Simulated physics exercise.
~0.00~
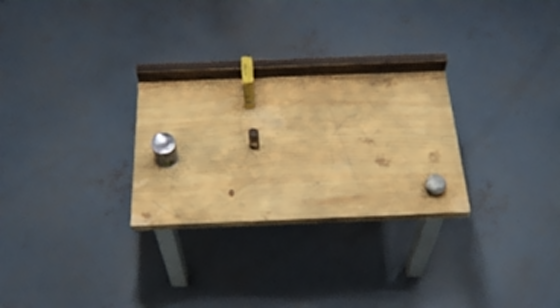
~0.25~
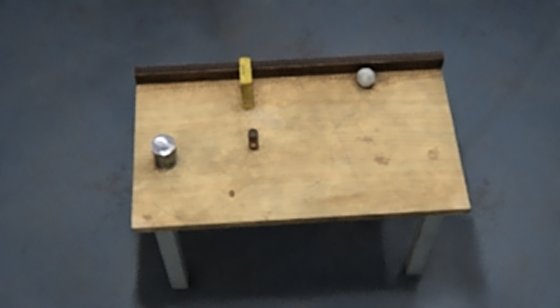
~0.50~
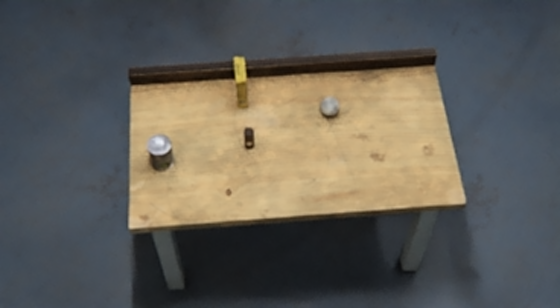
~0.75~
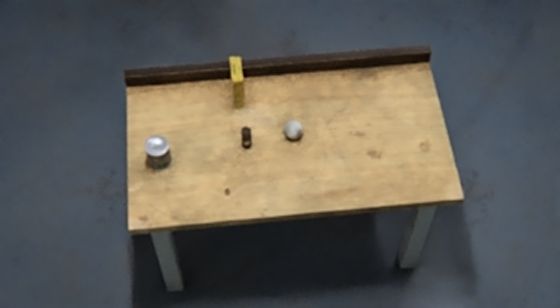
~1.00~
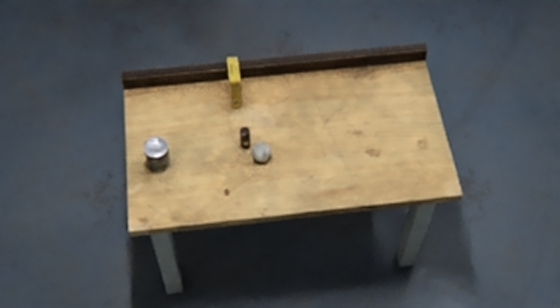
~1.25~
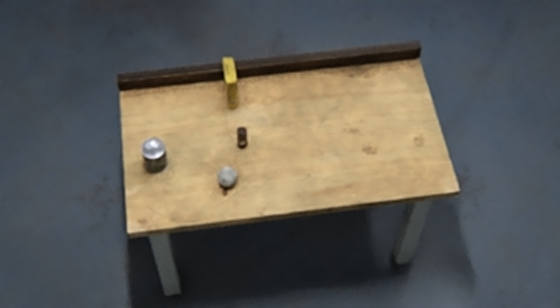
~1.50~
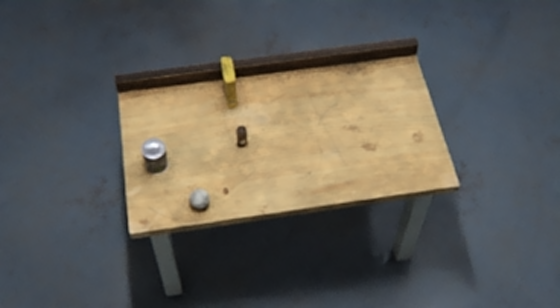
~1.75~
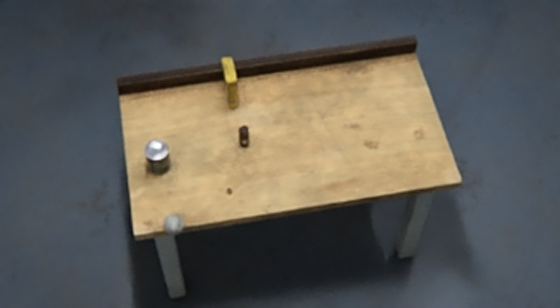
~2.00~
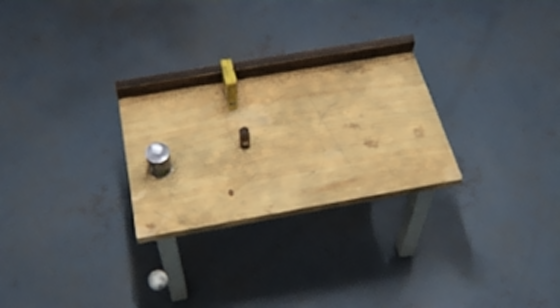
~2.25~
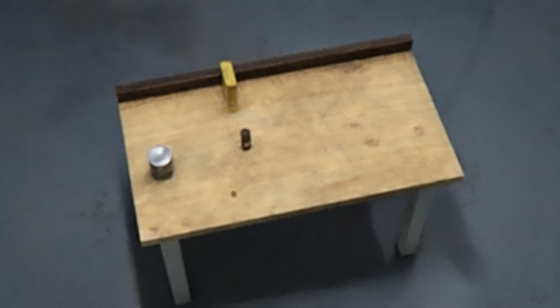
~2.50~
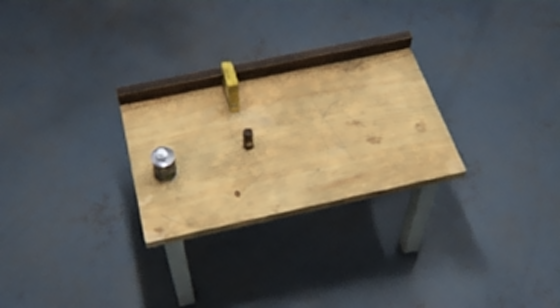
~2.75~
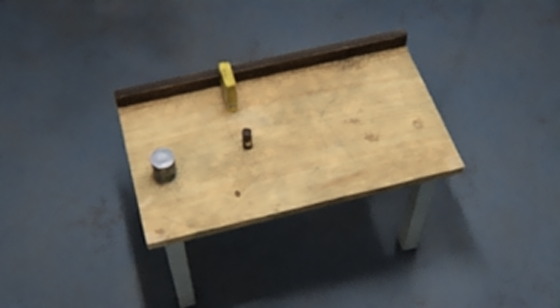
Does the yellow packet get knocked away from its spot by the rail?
No, the yellow packet stays standing in its place by the rail while the ball rolls off the table.
